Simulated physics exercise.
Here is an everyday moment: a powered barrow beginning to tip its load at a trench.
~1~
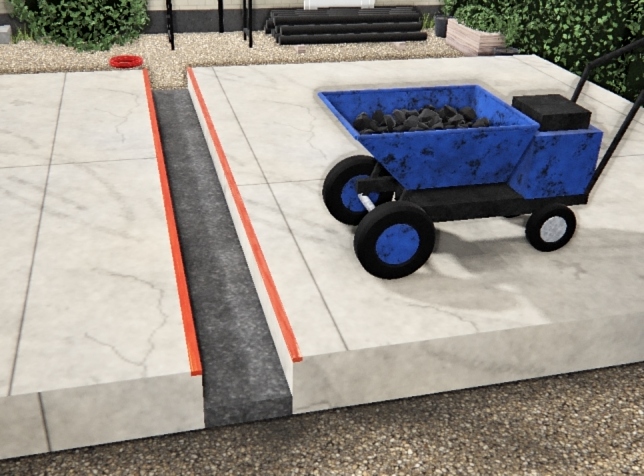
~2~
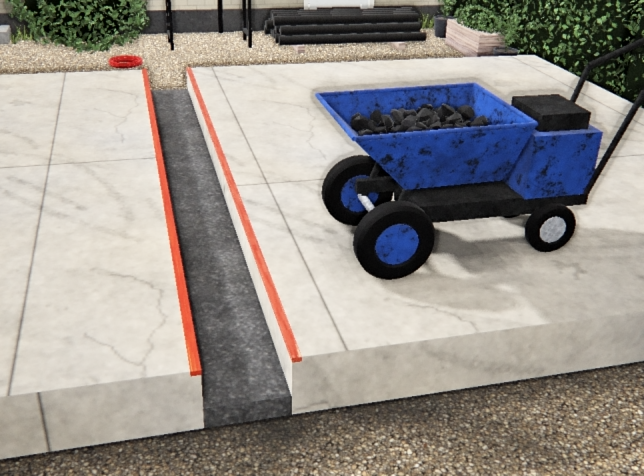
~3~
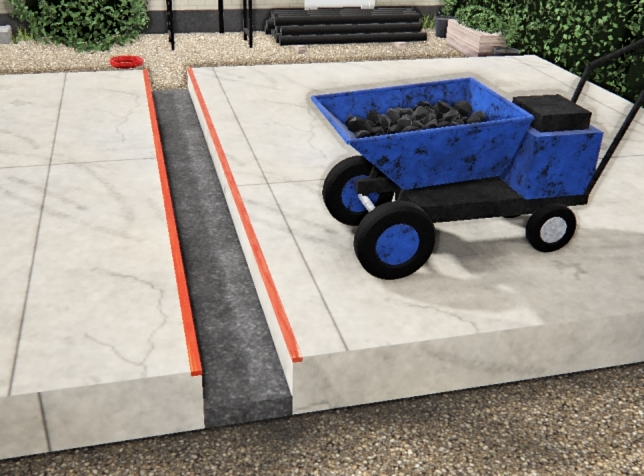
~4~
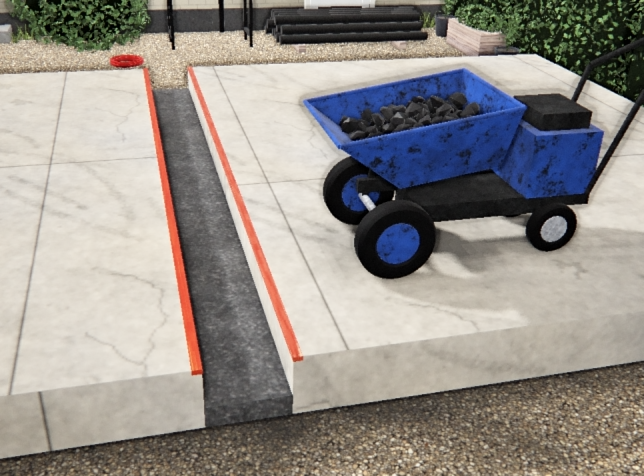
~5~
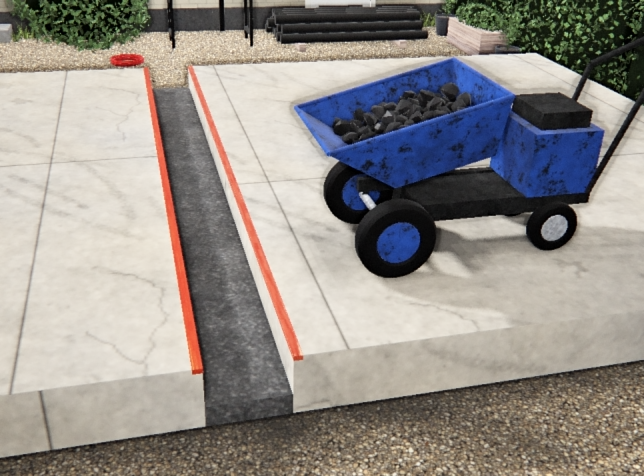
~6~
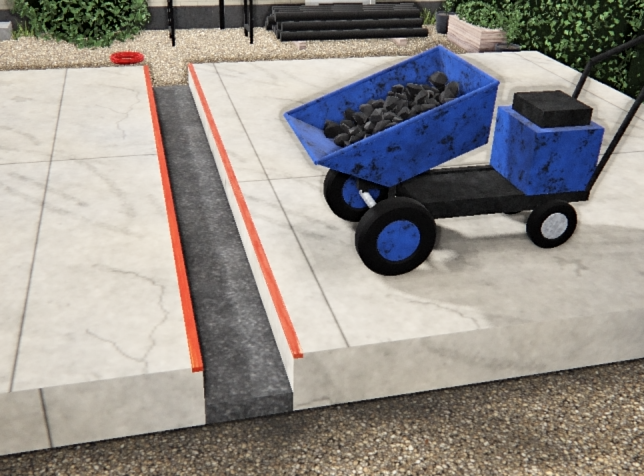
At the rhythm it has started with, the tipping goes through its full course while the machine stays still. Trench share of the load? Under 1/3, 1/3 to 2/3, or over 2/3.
Share: Past two thirds.
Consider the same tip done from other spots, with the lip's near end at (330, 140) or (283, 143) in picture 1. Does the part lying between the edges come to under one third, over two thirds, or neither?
Try one, beyond two thirds; try two, under a third.
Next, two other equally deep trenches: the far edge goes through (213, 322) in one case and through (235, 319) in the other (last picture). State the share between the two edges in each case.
In order: Near 80, then 60 percent.
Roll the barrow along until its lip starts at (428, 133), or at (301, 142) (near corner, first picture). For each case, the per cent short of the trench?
In order, close to 40 and 0 in a hundred.
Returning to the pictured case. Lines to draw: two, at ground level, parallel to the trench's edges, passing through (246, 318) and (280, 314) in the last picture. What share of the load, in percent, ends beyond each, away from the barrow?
Respectively 60 and 90 percent.
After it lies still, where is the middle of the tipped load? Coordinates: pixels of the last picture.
(224, 281).
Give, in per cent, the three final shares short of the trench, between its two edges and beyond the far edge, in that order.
In per cent, short 0, between 90 and beyond 0.
Shortly afterwards, skip tipped steeply; the whole lot in the skip.
Next, skip tipped right over; near two thirds in the skip; only a few short of the trench; near a third in or heaped over the trench.
Some moments later, skip tipped right over; a little in the skip; only a few short of the trench; the bulk in or heaped over the trench; only a few beyond it.
In the end, skip tipped right over; a little in the skip; only a few short of the trench; the bulk in or heaped over the trench; only a few beyond it.
